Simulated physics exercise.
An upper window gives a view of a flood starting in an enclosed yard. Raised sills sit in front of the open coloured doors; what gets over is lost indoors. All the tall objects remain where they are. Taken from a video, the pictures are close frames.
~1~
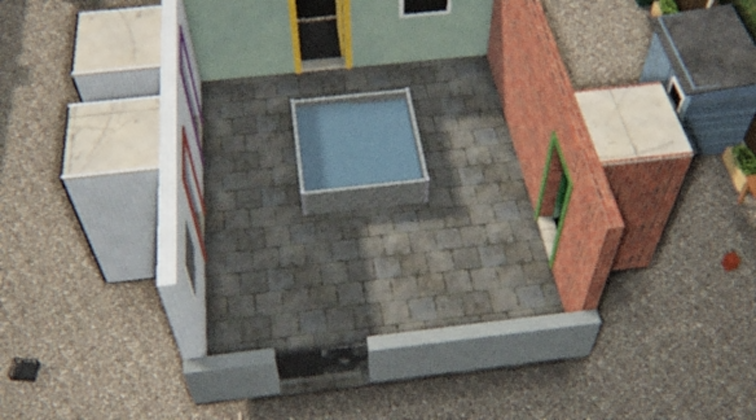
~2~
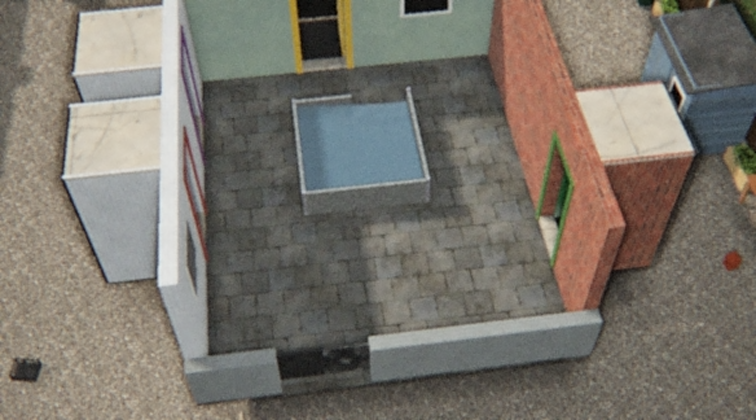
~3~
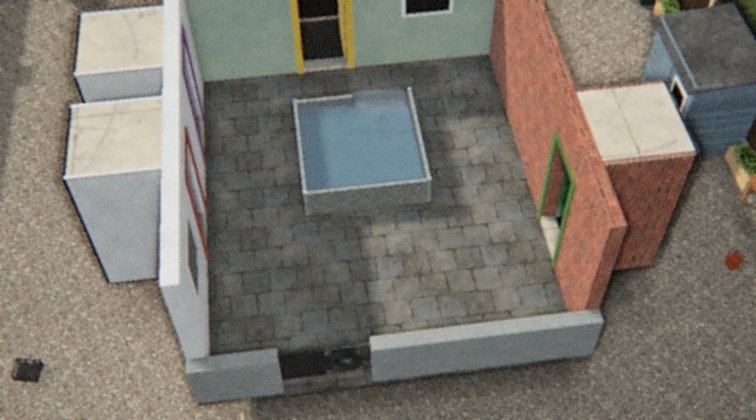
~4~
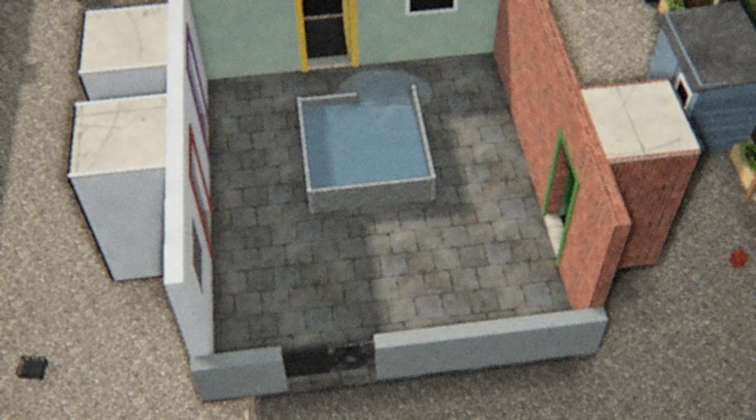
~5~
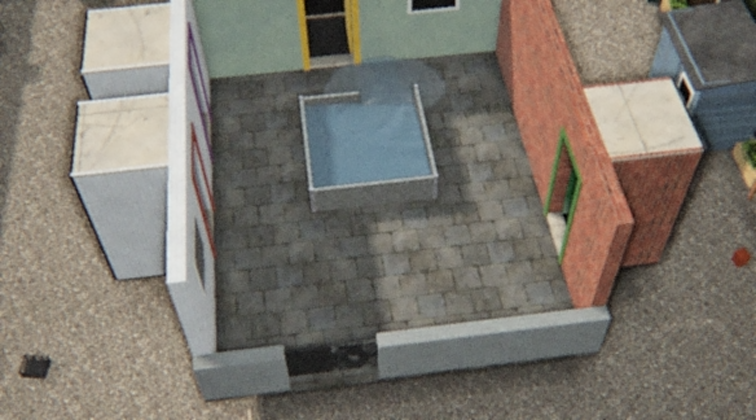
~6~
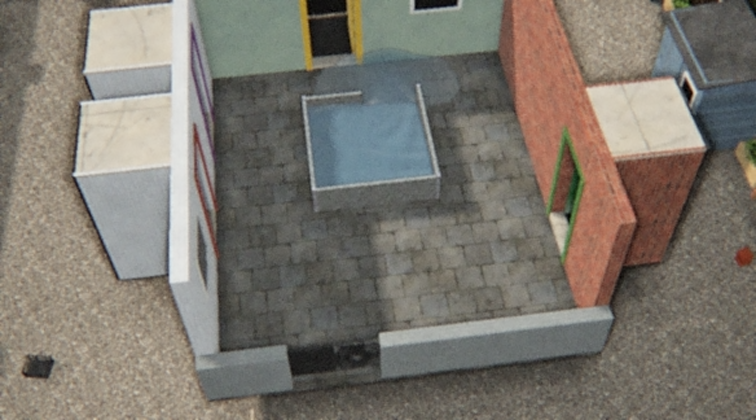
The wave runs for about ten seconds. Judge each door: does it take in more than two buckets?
In the end the red door stays at or under the cap there; the yellow door tips over the cap there; the purple door stays at or under the cap there; the green door stays at or under the cap there.
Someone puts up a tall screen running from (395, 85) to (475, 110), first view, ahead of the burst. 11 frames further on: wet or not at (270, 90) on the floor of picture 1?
Looks like that place is swamped.
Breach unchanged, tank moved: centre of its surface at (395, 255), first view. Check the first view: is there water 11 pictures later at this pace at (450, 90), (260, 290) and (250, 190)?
As listed: Reached, untouched, untouched.
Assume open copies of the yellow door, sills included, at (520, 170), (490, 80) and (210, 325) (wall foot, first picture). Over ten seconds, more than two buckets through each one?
Note: Door one undershoots; door two overshoots; door three undershoots.
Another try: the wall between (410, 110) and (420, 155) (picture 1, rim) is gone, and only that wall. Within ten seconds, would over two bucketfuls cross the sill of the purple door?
Purple door: Falls short.
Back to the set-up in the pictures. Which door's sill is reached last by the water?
That would be the one in red.
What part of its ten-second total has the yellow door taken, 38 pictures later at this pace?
Approximately 95 in a hundred, I reckon.
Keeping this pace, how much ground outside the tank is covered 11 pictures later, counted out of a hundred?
That comes to about 20 per cent.
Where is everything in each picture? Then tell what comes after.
In the first frame, still water in the tank at (358, 142).
In the second frame, the front is at a hidden place, out from the gap on the tank's far side.
In the third frame, the front is at a hidden place, out from the gap on the tank's far side.
In the fourth frame, water pours out on the tank's far side and has run to (362, 74).
In the fifth frame, the front is at (410, 60), out from the gap on the tank's far side.
In the sixth frame, water pours out on the tank's far side and has run to (436, 58).
A moment on, water covers 10 % of the floor; the red door not reached, the yellow door under two buckets in, the purple door not reached, the green door not reached.
Next, water covers 20 % of the floor; the red door not reached, the yellow door over two buckets in, the purple door not reached, the green door not reached.
Then, water covers 40 % of the floor; the red door not reached, the yellow door far over two buckets in, the purple door wet at the sill, nothing in, the green door wet at the sill, nothing in.
Later, water covers 80 % of the floor; the red door wet at the sill, nothing in, the yellow door far over two buckets in, the purple door wet at the sill, nothing in, the green door wet at the sill, nothing in.
In the end, water covers 95 % of the floor; the red door wet at the sill, nothing in, the yellow door far over two buckets in, the purple door wet at the sill, nothing in, the green door wet at the sill, nothing in.
